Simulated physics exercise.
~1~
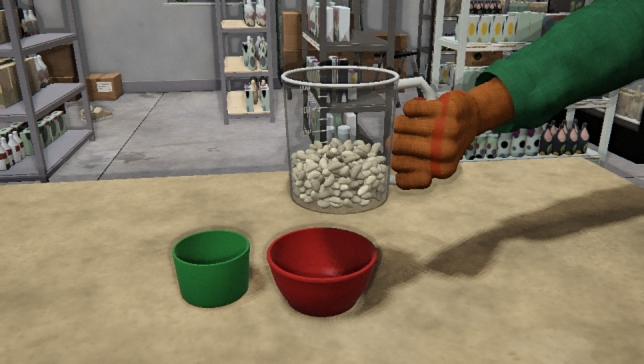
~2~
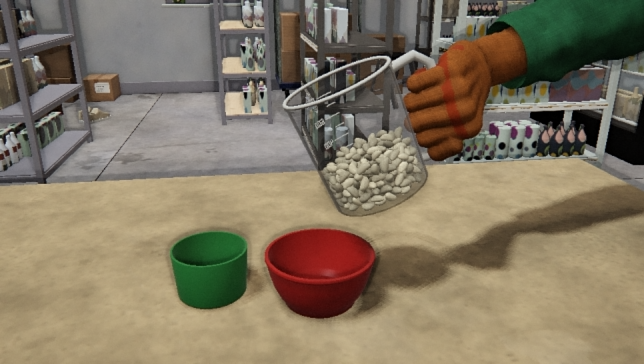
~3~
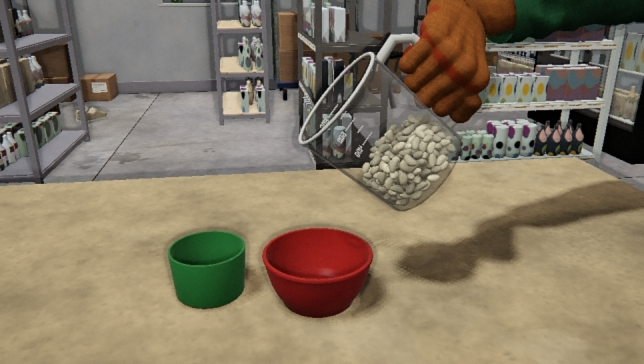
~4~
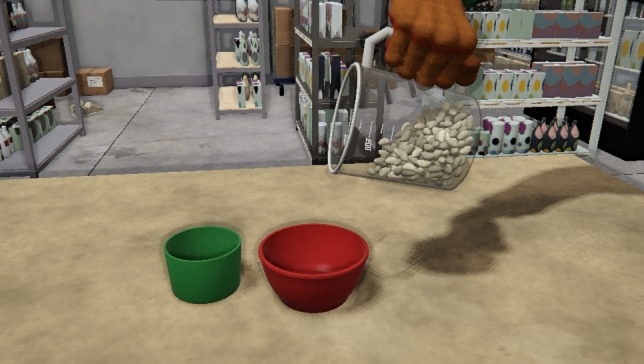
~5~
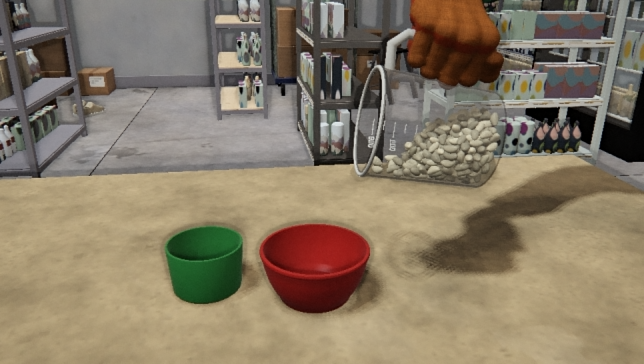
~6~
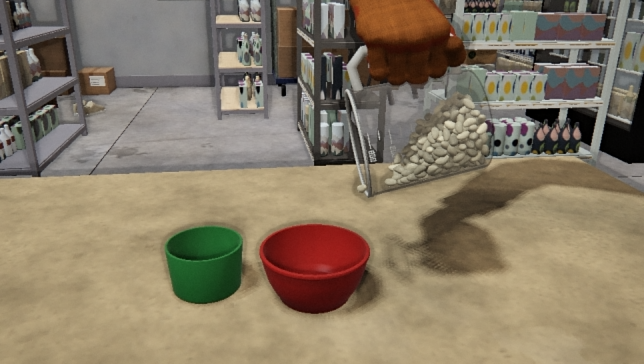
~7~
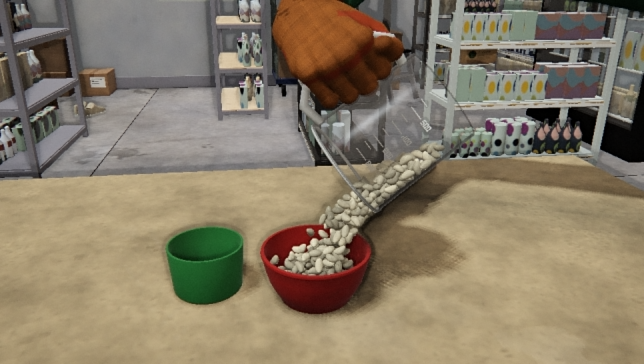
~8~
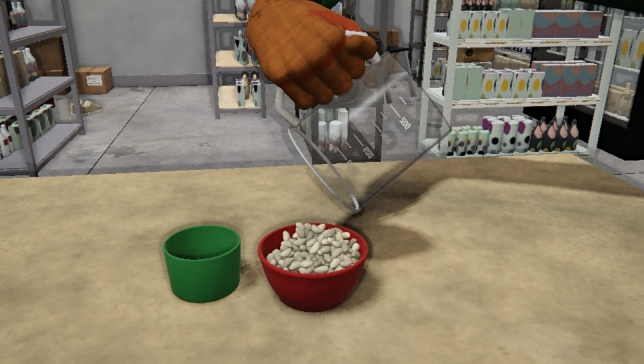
In a storeroom lined with stocked shelves, a slightly swaying view looks across a tan tabletop from the front. A small green dish sits left of a red bowl, and a gloved hand in a green sleeve holds a clear jug of white beans above and behind them. The hand tips the jug toward the left while carrying it right, until it lies on its side with the beans still inside. It then moves back left and tilts further, and the beans stream into the red bowl. Finally the emptied jug hangs mouth down, the red bowl is heaped, and the green dish has received none.
